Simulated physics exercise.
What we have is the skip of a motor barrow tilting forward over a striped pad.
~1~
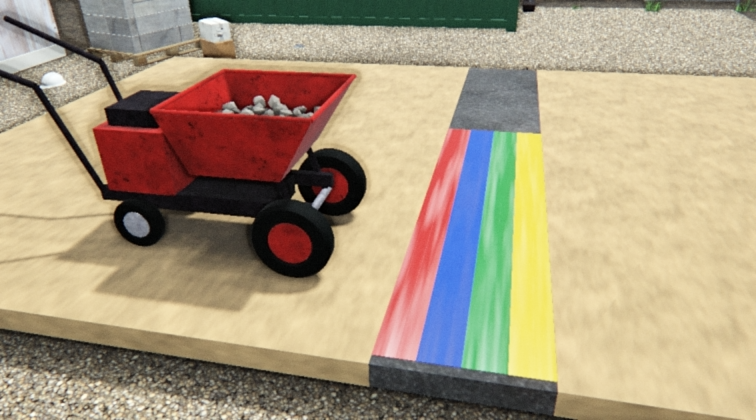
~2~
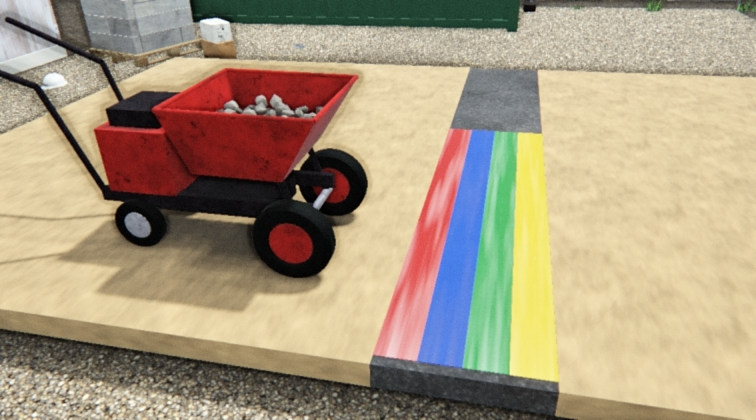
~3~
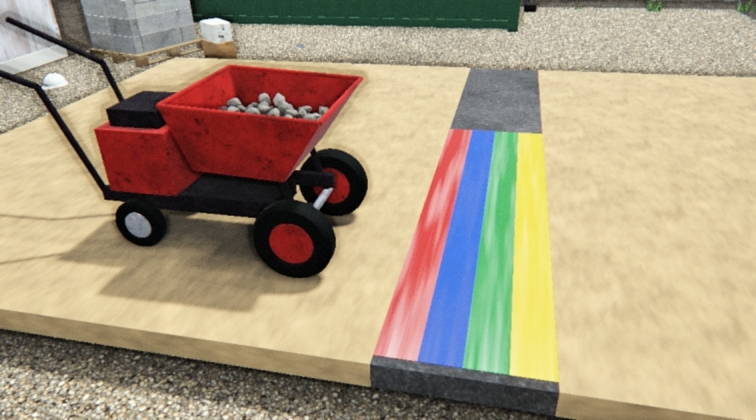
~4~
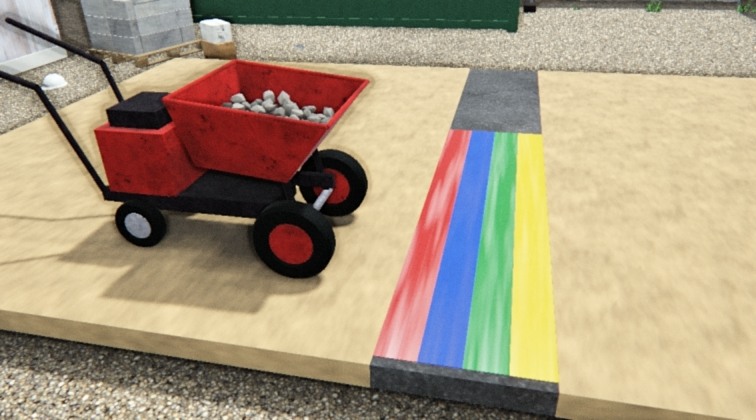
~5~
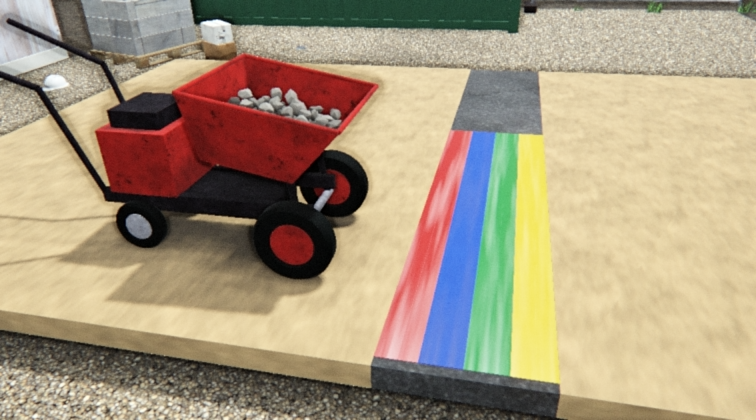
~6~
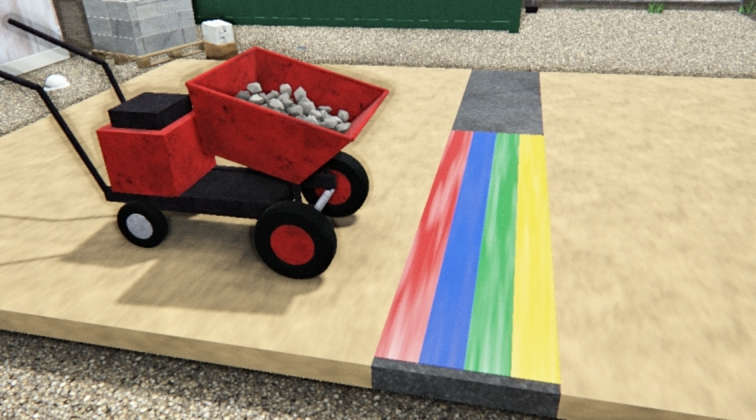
A red barrow's skip full of stones tilts slowly forward beside a striped pad.
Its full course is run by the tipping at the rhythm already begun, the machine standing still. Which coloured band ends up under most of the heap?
The blue one.
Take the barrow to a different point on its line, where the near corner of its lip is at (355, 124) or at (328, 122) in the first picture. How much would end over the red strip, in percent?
Trial 1 around 0 %, trial 2 around 0 %.
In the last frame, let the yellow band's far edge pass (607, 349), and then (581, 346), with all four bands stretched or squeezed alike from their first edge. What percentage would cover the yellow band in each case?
10 and 10 percent, roughly.
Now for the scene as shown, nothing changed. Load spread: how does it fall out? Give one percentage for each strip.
The red strip carries 10 per cent, the blue strip 35 per cent, the green strip 20 per cent and the yellow strip 10 per cent.
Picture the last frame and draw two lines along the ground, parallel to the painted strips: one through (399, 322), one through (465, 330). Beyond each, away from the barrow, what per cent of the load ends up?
Roughly 80 and 40 %.
Just after the last frame, skip tipped steeply; every one in the skip.
A moment on, skip tipped right over; the larger part in the skip; just a few over the red strip; about a tenth over the blue strip; just a few over the green strip.
Further on, skip tipped right over; roughly a quarter in the skip; about a tenth over the red strip; roughly a third over the blue strip; roughly a quarter over the green strip; about a tenth over the yellow strip; just a few off the paint.
When it is over, skip tipped right over; roughly a quarter in the skip; about a tenth over the red strip; roughly a third over the blue strip; roughly a quarter over the green strip; about a tenth over the yellow strip; about a tenth off the paint.
